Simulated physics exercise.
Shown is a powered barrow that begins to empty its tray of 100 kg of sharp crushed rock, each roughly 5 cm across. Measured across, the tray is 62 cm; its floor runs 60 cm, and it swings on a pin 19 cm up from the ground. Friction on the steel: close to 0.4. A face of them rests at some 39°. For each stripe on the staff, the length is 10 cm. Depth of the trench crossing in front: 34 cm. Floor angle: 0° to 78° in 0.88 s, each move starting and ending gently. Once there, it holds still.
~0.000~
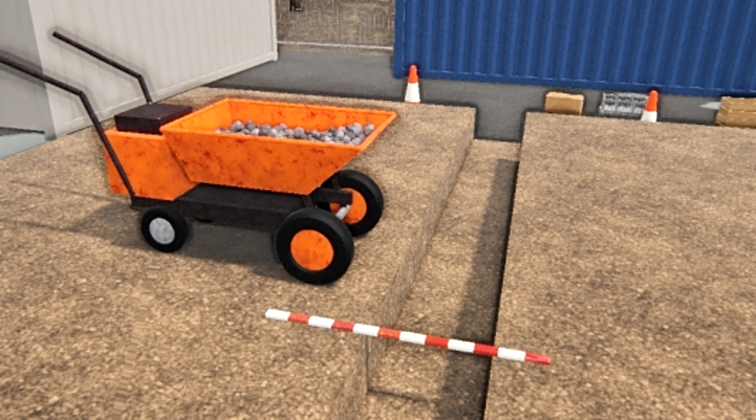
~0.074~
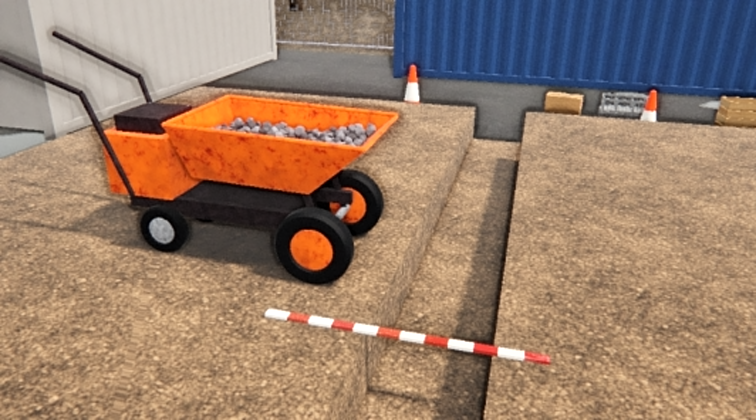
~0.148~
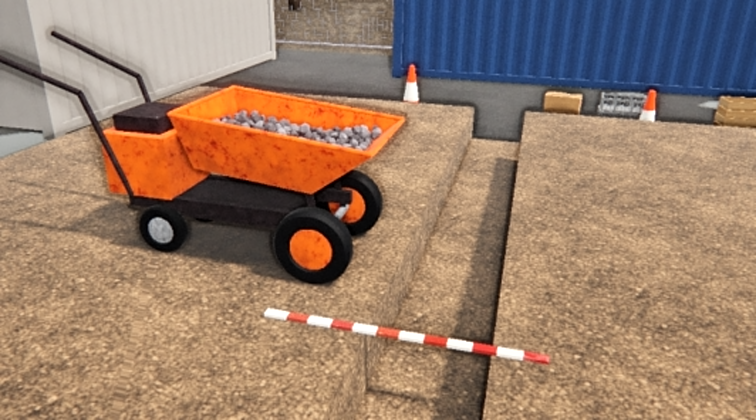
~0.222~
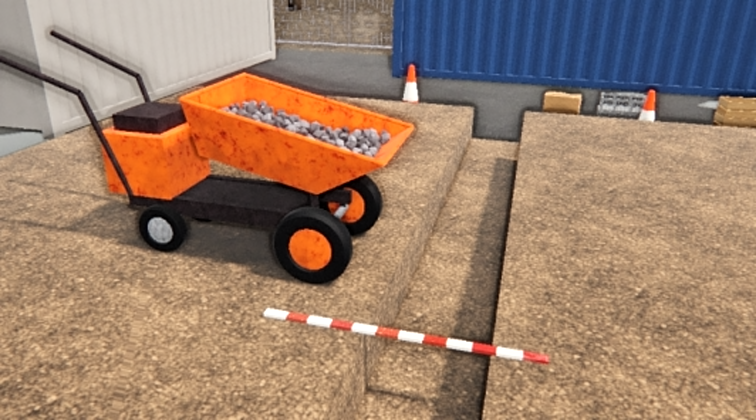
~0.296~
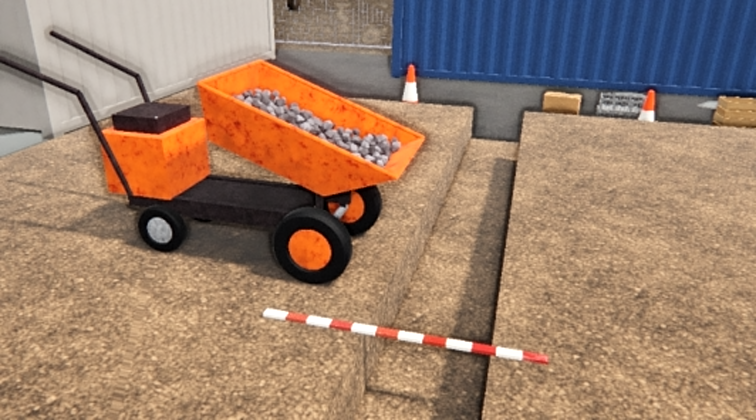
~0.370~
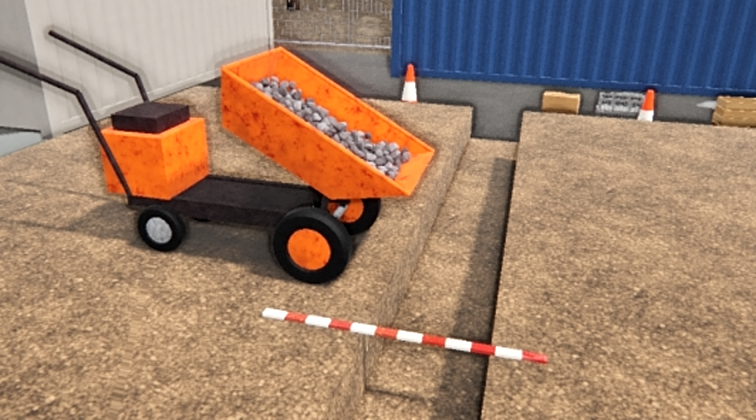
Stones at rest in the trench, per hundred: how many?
Approx. 97 %.
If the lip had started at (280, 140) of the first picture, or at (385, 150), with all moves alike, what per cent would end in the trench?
It'd be around 60 per cent and after that around 80 per cent.
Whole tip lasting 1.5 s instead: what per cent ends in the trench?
Roughly 100 per cent.
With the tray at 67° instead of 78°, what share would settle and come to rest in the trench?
Some 90 in a hundred, I'd say.
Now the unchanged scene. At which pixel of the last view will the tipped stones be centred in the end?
Roughly at (464, 324).
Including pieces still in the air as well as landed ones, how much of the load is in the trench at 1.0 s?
Roughly 55% by that time.
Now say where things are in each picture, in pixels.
In the first frame, the tray is at 0°, its lip at (361, 149); the top of the load is at (350, 133).
In the second frame, lip at (364, 150), floor tilted 2°, highest stones at (337, 132); the stones move at 0.3 m/s on average.
In the third frame, lip at (372, 155), floor tilted 6°, highest stones at (262, 122); the stones move at 0.6 m/s on average.
In the fourth frame, the tray is at 12°, its lip at (384, 165); the top of the load is at (249, 109); the stones move at 0.9 m/s on average.
In the fifth frame, lip at (397, 178), floor tilted 21°, highest stones at (256, 97); the stones move at 1.0 m/s on average.
In the sixth frame, lip at (409, 195), floor tilted 30°, highest stones at (271, 86); the stones move at 1.1 m/s on average.
After 0.7 s the floor is at 66°; 100 % in the tray; the foremost stones are at (431, 236).
After 1.0 s the floor is at 78°; 46 % in the tray, 54 % in the trench; the foremost stones are at (497, 289).
After 1.3 s the floor is at 78°; 2 % in the tray, 96 % in the trench, 3 % past the trench; the foremost stones are at (570, 281).
After 3.3 s the floor is at 78°; 0 % in the tray, 97 % in the trench, 3 % past the trench; the foremost stones are at (583, 279).
